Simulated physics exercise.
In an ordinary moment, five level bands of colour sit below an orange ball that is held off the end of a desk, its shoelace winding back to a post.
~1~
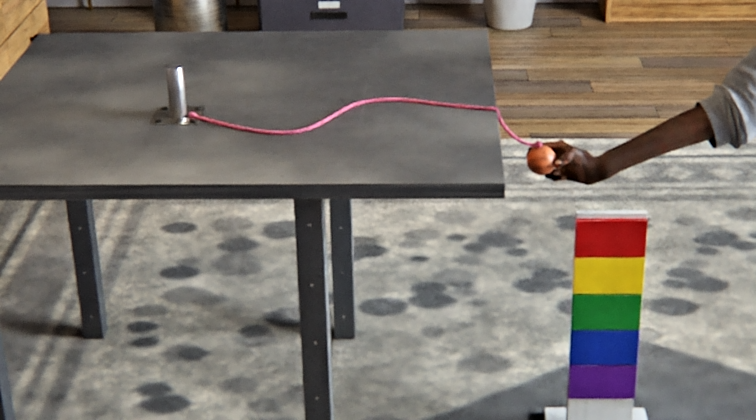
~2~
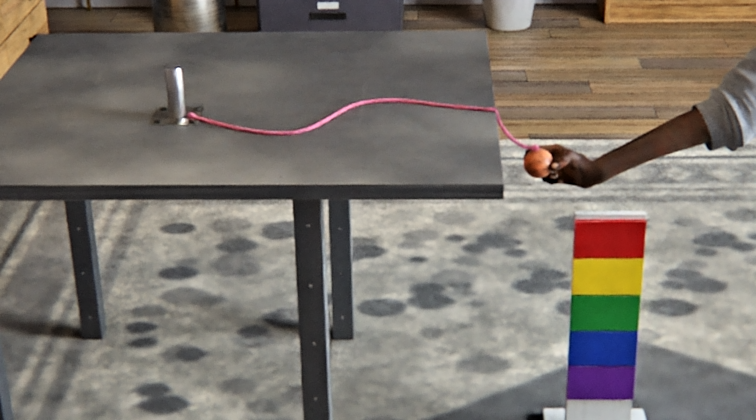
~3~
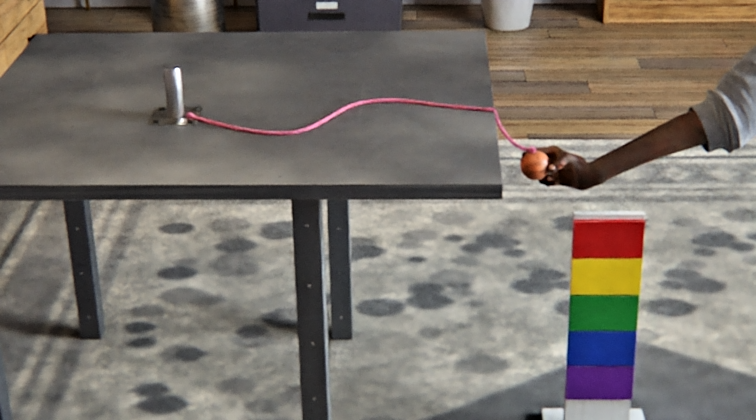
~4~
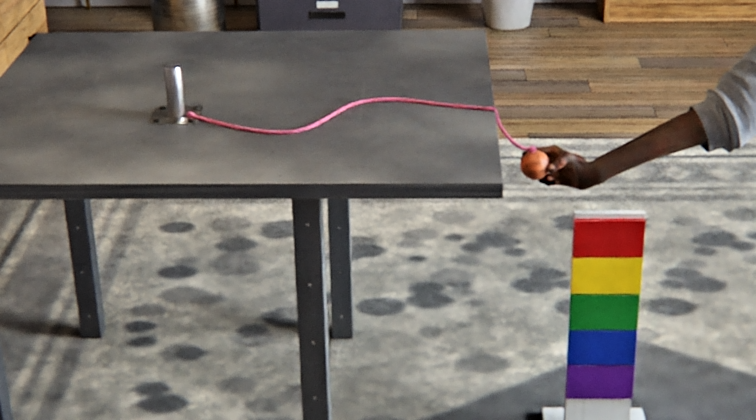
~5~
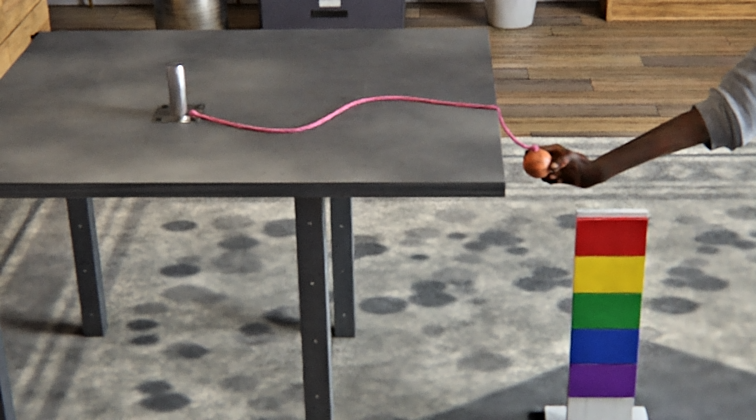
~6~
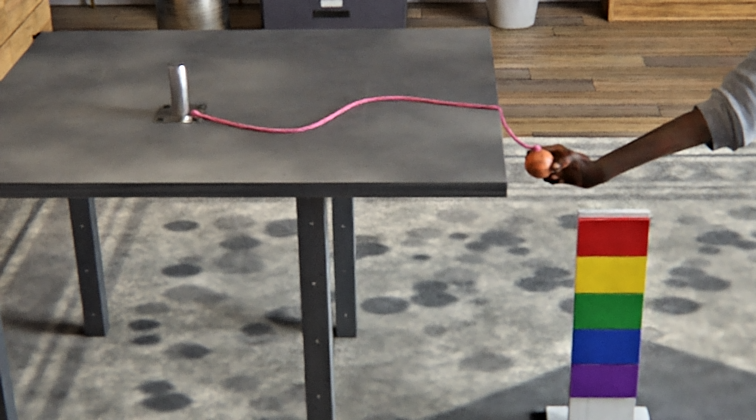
A hand held an orange ball just off the right edge of a dark desk, barely shifting, while a pink cord curved back to a metal post and a striped colour board stood below.
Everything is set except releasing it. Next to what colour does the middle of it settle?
Next to red.
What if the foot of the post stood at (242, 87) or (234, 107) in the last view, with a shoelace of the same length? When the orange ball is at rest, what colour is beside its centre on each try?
For the first spot, yellow; for the second, yellow.
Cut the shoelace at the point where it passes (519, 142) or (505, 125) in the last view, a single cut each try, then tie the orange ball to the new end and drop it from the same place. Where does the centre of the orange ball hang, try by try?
(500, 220) and (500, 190).
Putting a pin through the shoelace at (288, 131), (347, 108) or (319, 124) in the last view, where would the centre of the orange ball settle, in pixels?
First try (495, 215), second try (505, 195), third try (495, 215).
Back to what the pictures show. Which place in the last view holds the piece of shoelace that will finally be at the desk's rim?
Pixel (446, 103).
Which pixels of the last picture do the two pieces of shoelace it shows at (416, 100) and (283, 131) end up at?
Roughly at (471, 109), and the other roughly at (302, 112).
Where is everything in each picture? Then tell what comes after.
Orange ball (542, 160); red (611, 239); yellow (609, 277); green (607, 313); blue (605, 348); purple (603, 383), in the first picture.
Orange ball (538, 164); shoelace through (217, 123) (287, 133) (341, 112) (400, 101) (474, 109), in the second picture.
Orange ball (535, 165), in the third picture.
Orange ball (535, 165); shoelace through (216, 122) (286, 132) (340, 111) (400, 100) (473, 108), in the fourth picture.
Orange ball (537, 164), in the fifth picture.
Orange ball (539, 164); shoelace through (220, 121) (290, 131) (344, 109) (404, 99) (477, 107), in the sixth picture.
Soon after, ball near (531, 232); level with red.
After that, ball near (468, 232); level with red.
And then, ball near (499, 236); level with red.
In the end, ball near (495, 236); level with red. Its middle rests at the red band.
